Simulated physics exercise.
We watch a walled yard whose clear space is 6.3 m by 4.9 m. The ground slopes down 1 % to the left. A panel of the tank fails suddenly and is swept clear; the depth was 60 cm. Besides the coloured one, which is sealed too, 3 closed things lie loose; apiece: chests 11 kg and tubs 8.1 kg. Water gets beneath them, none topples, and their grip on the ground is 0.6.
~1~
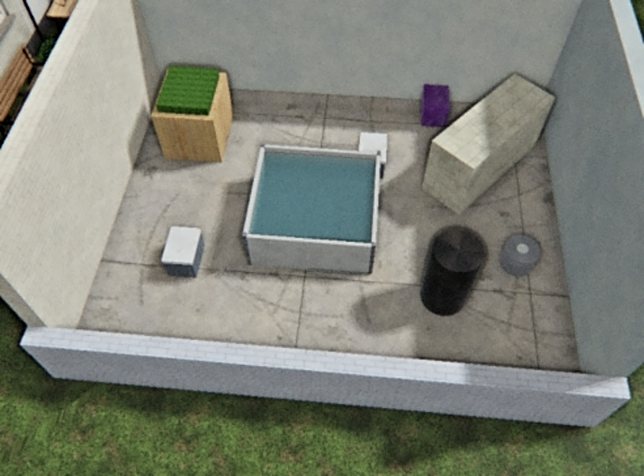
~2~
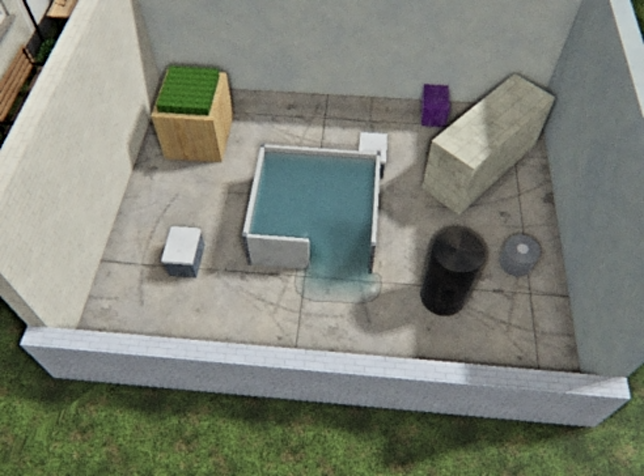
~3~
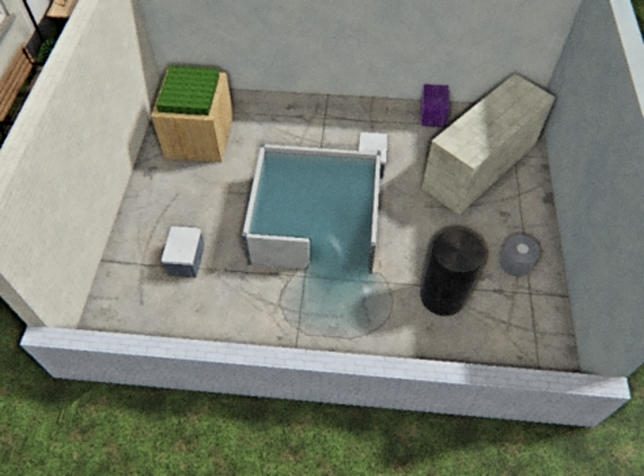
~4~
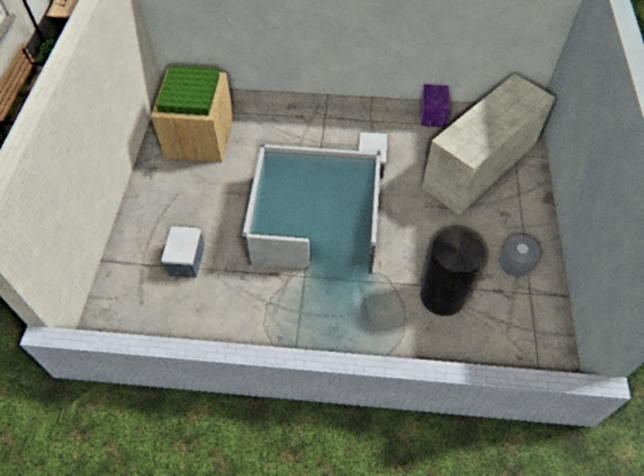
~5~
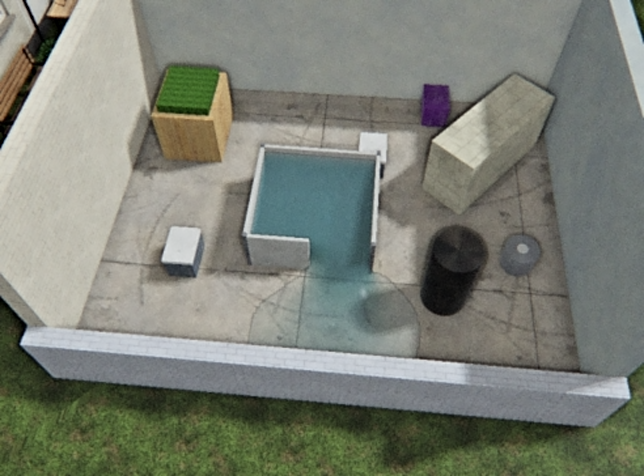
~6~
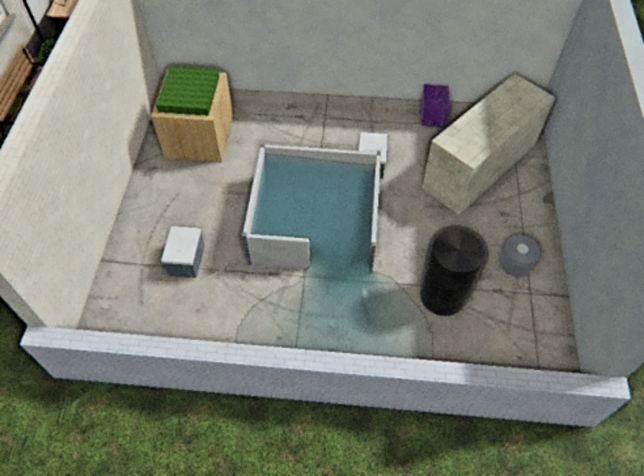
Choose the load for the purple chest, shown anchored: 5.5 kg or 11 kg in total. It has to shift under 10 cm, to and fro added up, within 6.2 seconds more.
For it, only the larger load is enough.
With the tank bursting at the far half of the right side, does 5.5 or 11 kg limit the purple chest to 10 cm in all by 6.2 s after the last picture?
In that case neither weight holds it.
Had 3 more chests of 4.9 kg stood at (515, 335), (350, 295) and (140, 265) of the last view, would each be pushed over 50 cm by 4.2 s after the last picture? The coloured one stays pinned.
In that order: More, more, more.
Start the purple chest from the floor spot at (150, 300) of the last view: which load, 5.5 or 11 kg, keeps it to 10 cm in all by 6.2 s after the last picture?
Neither is enough.
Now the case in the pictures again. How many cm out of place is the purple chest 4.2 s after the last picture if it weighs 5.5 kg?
About 0 cm.
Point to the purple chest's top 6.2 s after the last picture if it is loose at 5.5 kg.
Near (406, 101).
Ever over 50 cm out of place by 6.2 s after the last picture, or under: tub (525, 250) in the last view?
Answer: Past it.
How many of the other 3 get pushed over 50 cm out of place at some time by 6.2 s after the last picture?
1 of them.
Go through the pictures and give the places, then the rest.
The purple chest at (437, 97), on the bottom; water covers 2.4 m2; 0 of 4 have shifted, in the first frame.
The purple chest at (437, 97), on the bottom; 2.9 m2 under water; 0 of 4 have shifted, in the second frame.
The purple chest at (437, 97), on the bottom; 3.6 m2 under water; 0 of 4 have shifted, in the third frame.
The purple chest at (437, 97) rests on the ground; water covers 4.5 m2; 0 of 4 have shifted, in the fourth frame.
The purple chest at (437, 97) rests on the ground; 5.0 m2 under water; 0 of 4 have shifted, in the fifth frame.
The purple chest at (437, 97), on the bottom; 5.3 m2 under water; 0 of 4 have shifted, in the sixth frame.
Then, 0.6 s after the last picture the purple chest would be 0 cm from its start with 5.5 kg and 0 cm from its start with 11 kg; 0 cm of water round it then.
Then, 2.3 s after the last picture the purple chest would be 0 cm from its start with 5.5 kg and 0 cm from its start with 11 kg; 0 cm of water round it then.
Then, 4.2 s after the last picture the purple chest would be 0 cm from its start with 5.5 kg and 0 cm from its start with 11 kg; 1 cm of water round it then.
Then, 6.2 s after the last picture the purple chest would be 50 cm from its start with 5.5 kg and 0 cm from its start with 11 kg; 3 cm of water round it then.
